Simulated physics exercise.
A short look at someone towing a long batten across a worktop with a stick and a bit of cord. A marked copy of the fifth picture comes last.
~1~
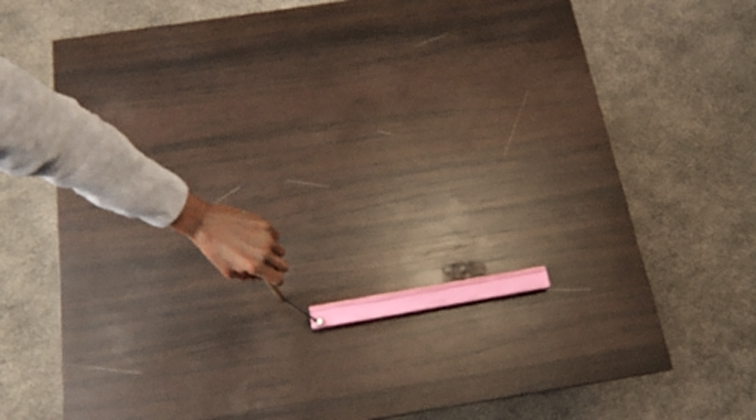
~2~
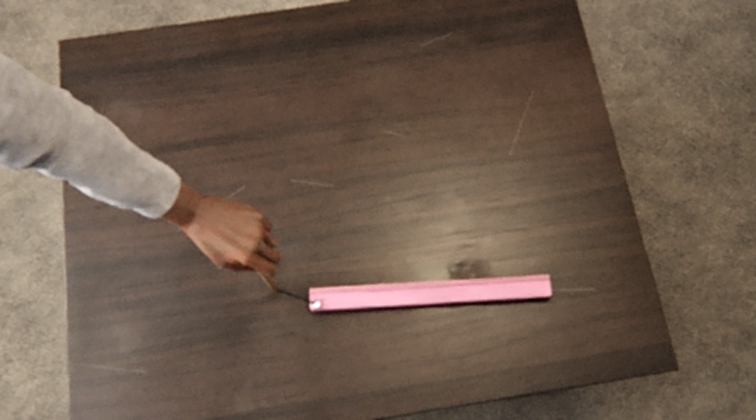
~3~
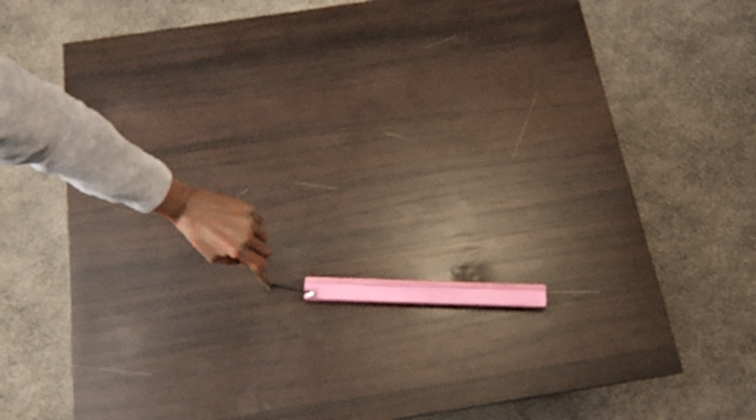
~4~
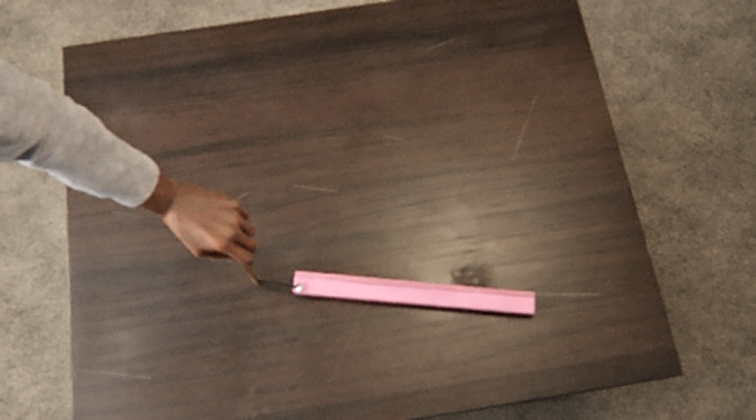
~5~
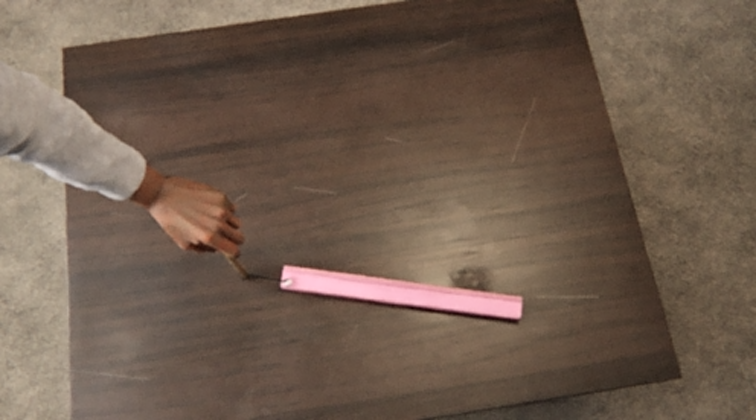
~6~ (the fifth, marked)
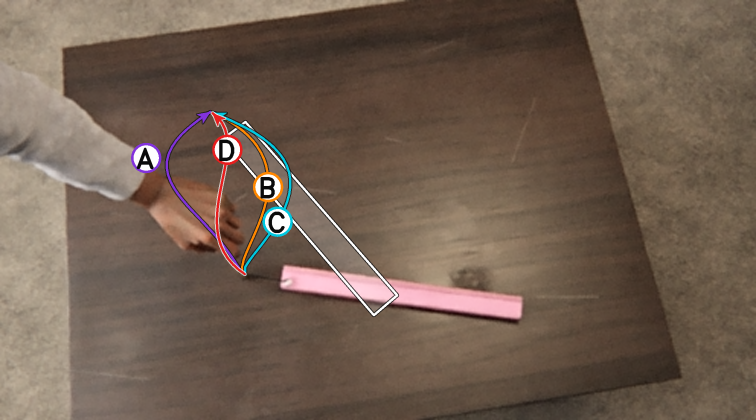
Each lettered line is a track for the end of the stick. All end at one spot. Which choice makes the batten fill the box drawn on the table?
D is the one.
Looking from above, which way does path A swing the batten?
On that path, clockwise.
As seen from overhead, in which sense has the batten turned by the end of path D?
Clockwise.
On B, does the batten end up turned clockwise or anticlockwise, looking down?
Clockwise.
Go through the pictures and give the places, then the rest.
Pink batten (430, 297), in the first frame.
Pink batten (431, 292), in the second frame.
Pink batten (425, 291), in the third frame.
Pink batten (414, 292), in the fourth frame.
Pink batten (401, 292), in the fifth frame.
On the copy, A from (245, 274) via (178, 194) to (211, 112); B from (245, 274) via (268, 180) to (213, 113); C from (245, 274) via (290, 179) to (213, 113); D from (245, 274) via (220, 193) to (213, 113); the outline at (307, 214).
On D. First, foot of the stick (218, 219), middle of the batten (357, 276).
Then, foot of the stick (227, 158), middle of the batten (337, 251).
Finally, foot of the stick (211, 113), middle of the batten (307, 214); it lies in the outline.
By contrast, A leaves its middle at (283, 222); B leaves its middle at (319, 203); C leaves its middle at (323, 198).
